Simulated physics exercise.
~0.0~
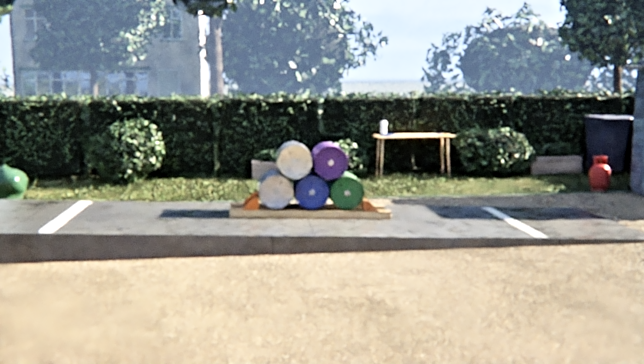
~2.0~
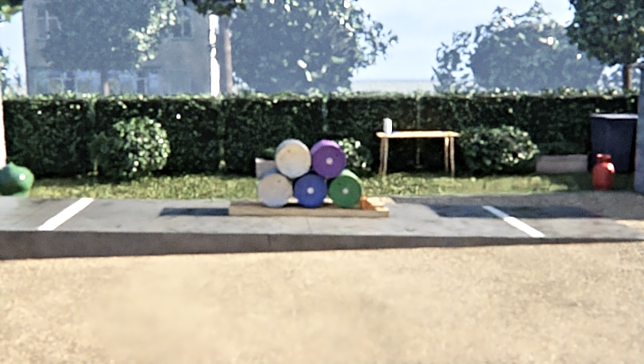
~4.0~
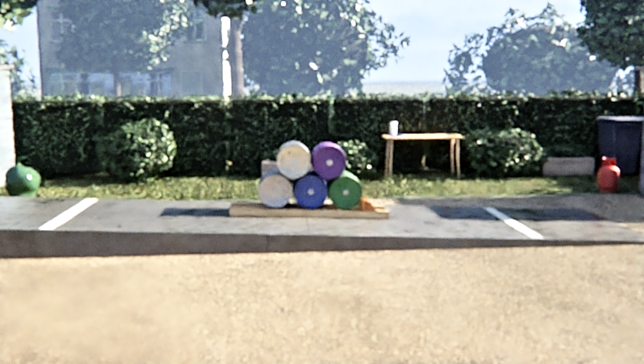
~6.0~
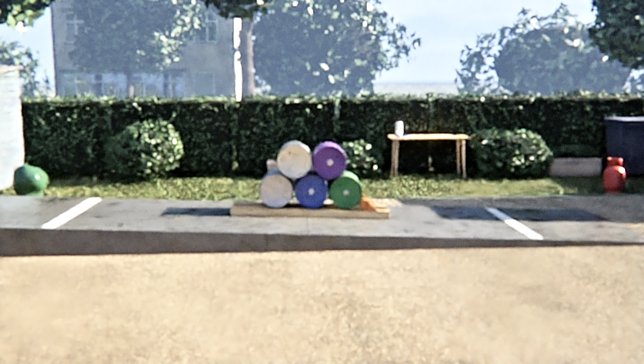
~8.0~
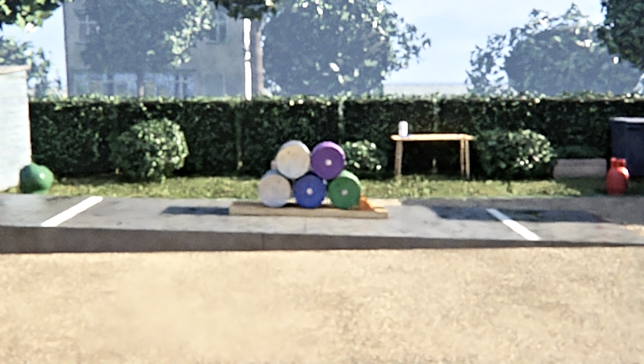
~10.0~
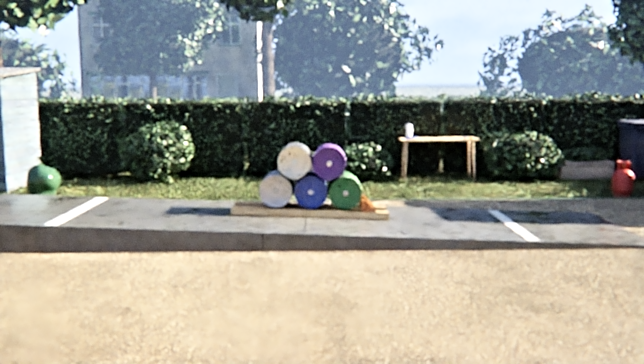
Five drum-like kegs sit in a small pyramid on low timber bearers, with two pale ones at the left, a blue one at the bottom centre, a green one at the bottom right and a purple one on top. They rest on a grey concrete pad between two white lines, seen from the front across sandy ground, with a hedge, a wooden table and trees behind. An orange chock shows at each end at first, then the left one is gone. The view drifts slightly sideways, shifting the background. The stack never rolls and ends intact, short of both lines.
